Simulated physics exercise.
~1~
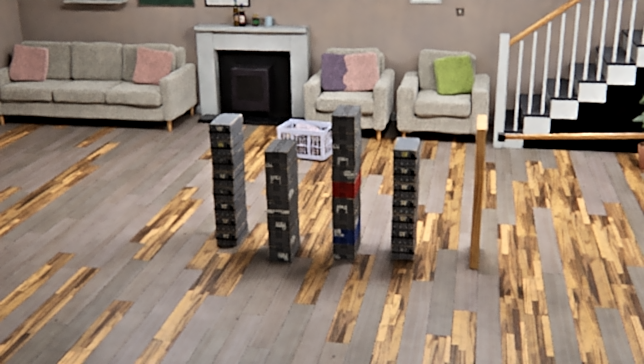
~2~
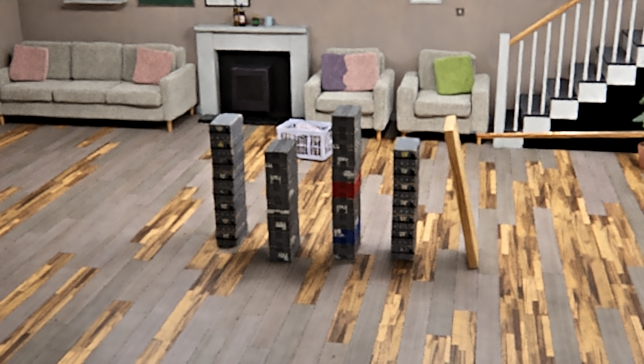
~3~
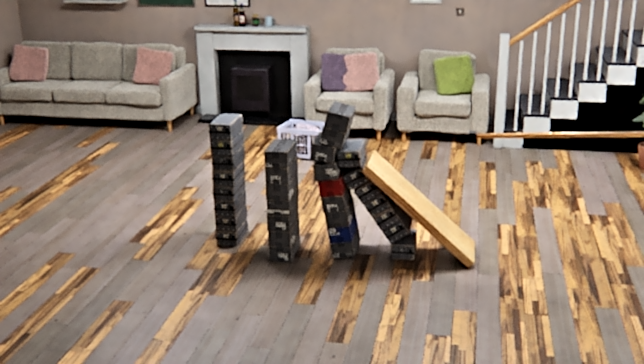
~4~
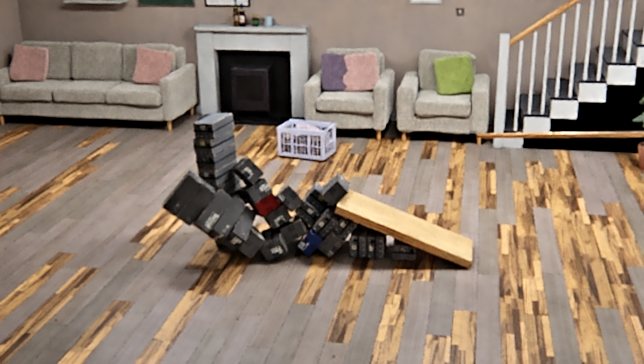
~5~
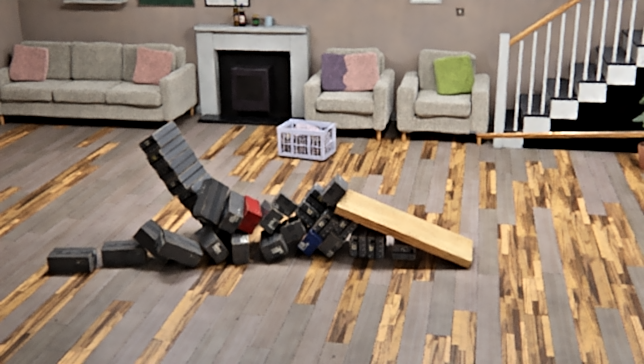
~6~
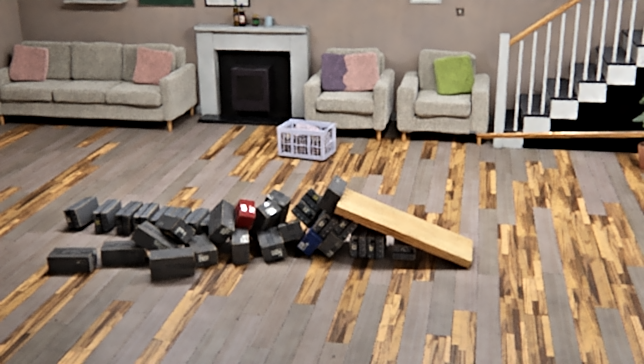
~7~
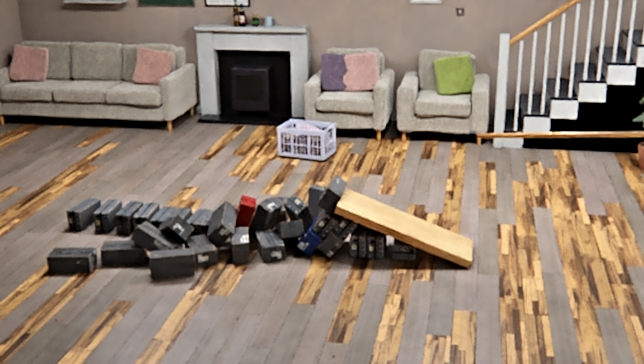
A tall wooden board standing at the right of four stacks of dark shoe boxes tips to the left. It leans into the nearest stack, which slants over and pushes against the tall one holding a red box and a blue box. That stack buckles, and the fall carries on leftward through the others, boxes tumbling over one another. The last stack at the left bends and topples, spilling its boxes across the floor. Finally nearly all the boxes lie in a low, jumbled line, the red one tilted among them, with the board resting at a slant on the right end.
